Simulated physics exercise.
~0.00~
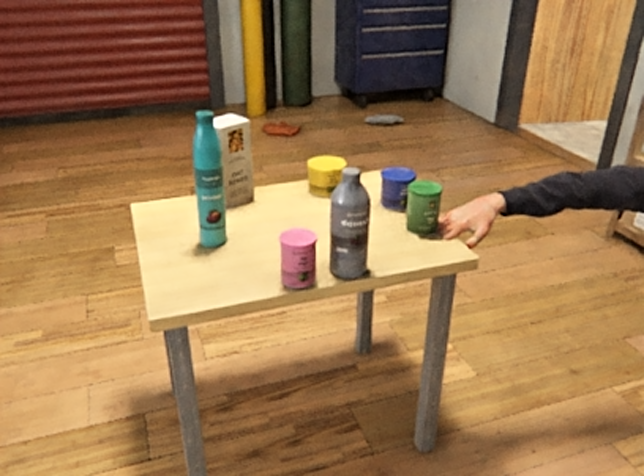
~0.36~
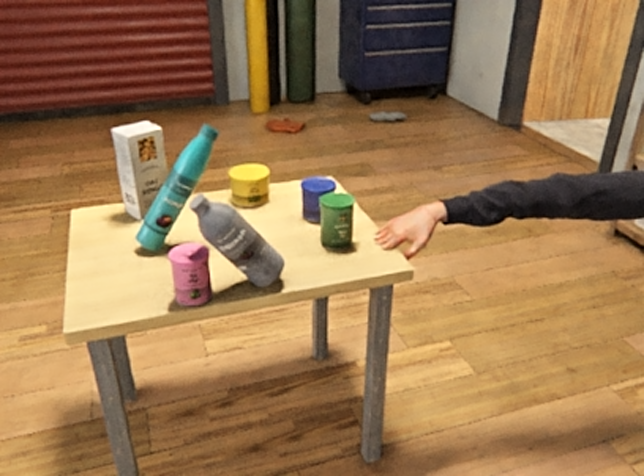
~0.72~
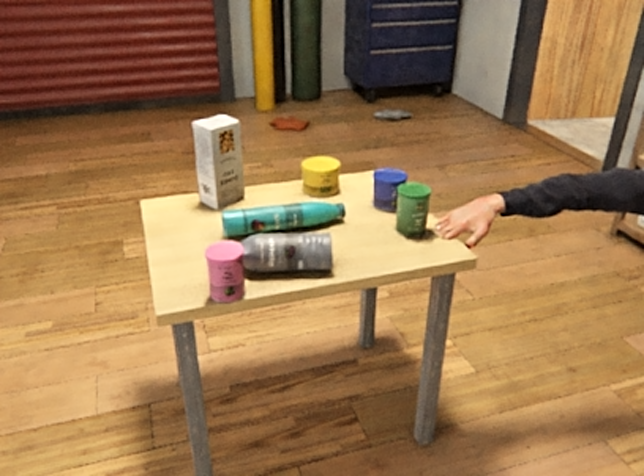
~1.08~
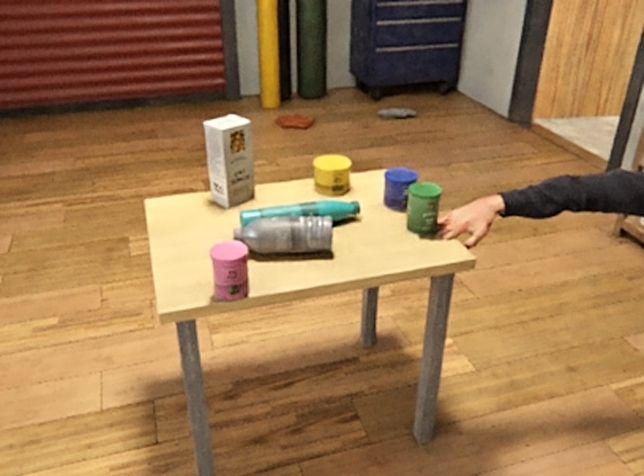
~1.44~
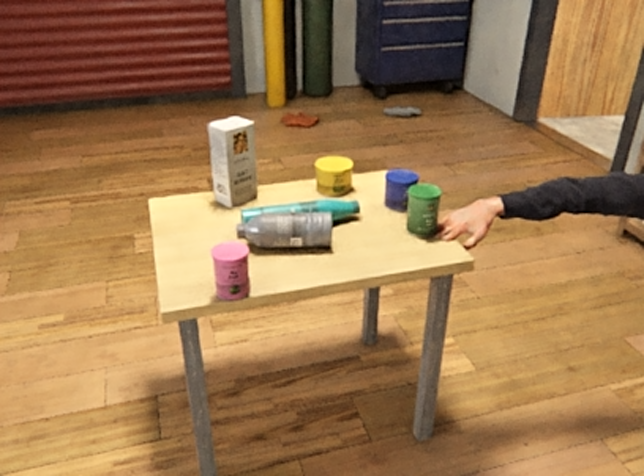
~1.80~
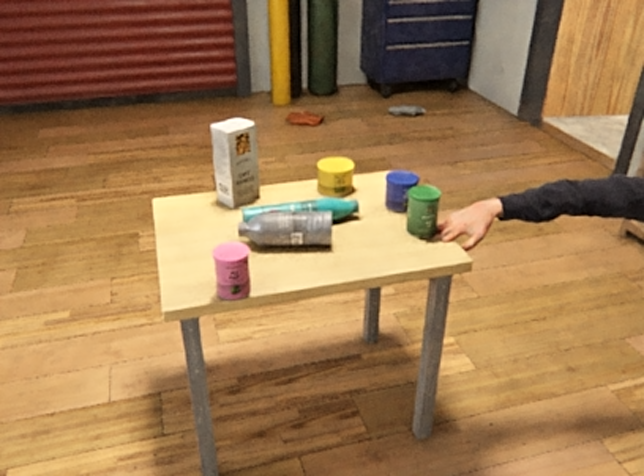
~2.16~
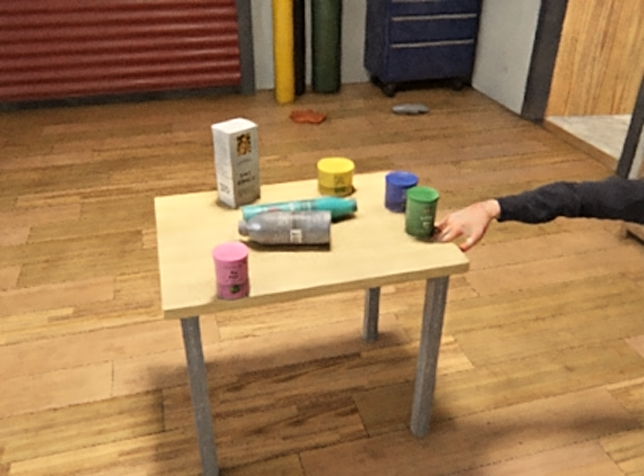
To begin with, a hand rests at the right edge of a small pale table holding an upright turquoise bottle, a grey bottle, a white carton, a yellow tub and pink, blue and green tins. The table slides left with the hand at its edge, and the turquoise bottle tilts right while the grey one leans left. The table then moves back to the right, and both bottles end up on their sides. They shift slightly away from the front edge and settle close together. Finally everything remains on the table, with the pink tin upright but farther left than before.
